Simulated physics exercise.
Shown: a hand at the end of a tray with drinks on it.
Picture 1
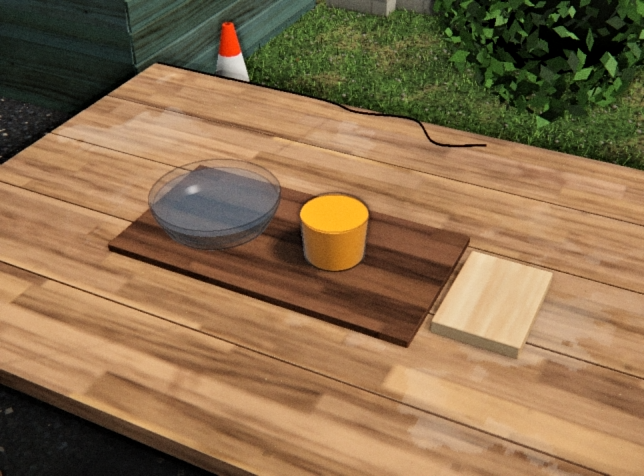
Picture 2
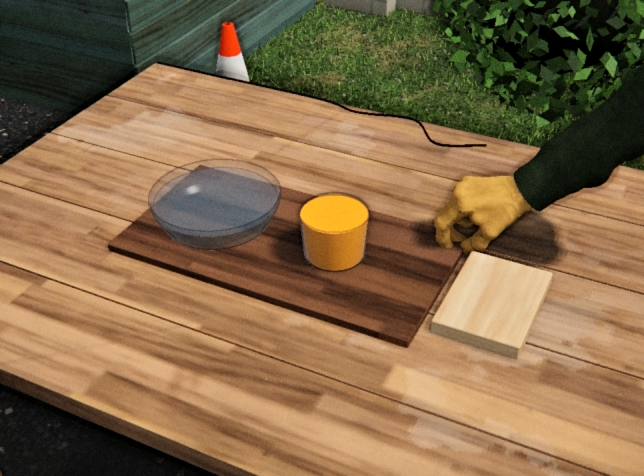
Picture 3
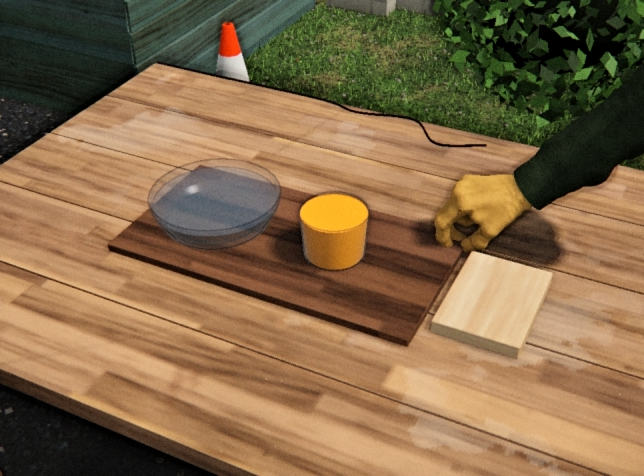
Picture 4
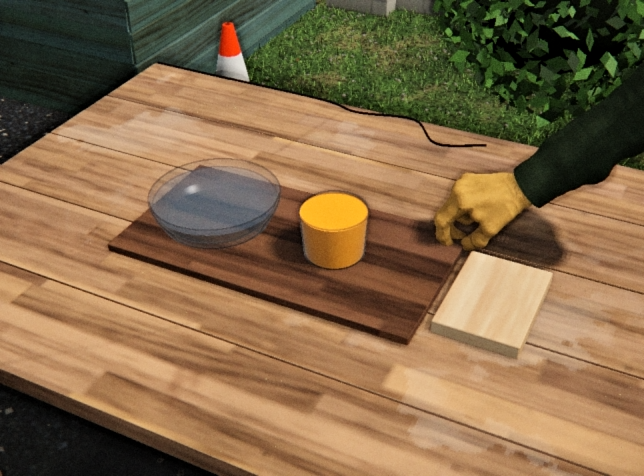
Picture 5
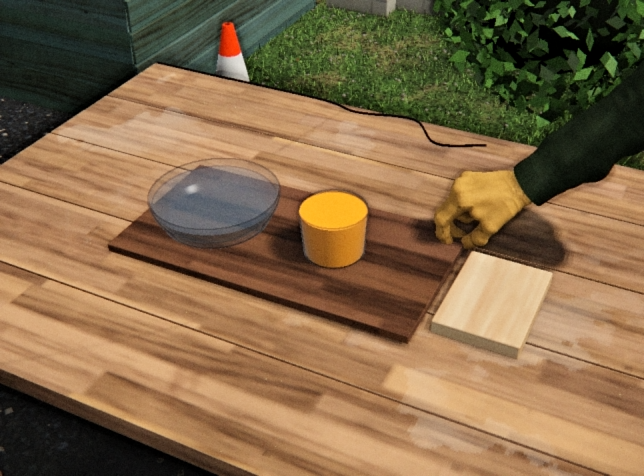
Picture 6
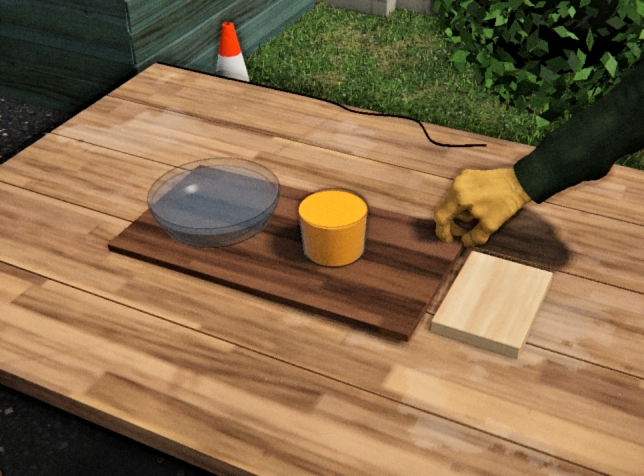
A yellow-gloved hand in a dark green sleeve comes in from the right and takes the far right end of a dark brown tray on a wooden tabletop outdoors, seen from above at an angle. A clear dish sits left on the tray beside an orange-yellow tub, with a pale wooden block to the right and a traffic cone behind. The hand raises the end very slightly, while the camera stays still.
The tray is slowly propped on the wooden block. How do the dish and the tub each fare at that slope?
On the left the dish: Stays dry outside; on the right the tub: Stays dry outside.
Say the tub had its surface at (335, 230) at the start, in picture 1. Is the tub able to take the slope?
No loss.
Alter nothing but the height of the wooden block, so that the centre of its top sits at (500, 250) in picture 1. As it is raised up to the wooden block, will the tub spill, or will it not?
In that case: Runs over.
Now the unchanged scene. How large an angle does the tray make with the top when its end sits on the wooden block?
It comes to rest at an angle near 3°.
Shortly, the tray slopes by about 2°; dish, none is lost; tub, none is lost.
Then, the tray slopes by about 4°; dish, none is lost; tub, none is lost.
At the finish, the tray slopes by about 3°, resting on the wooden block; dish, none is lost; tub, none is lost.
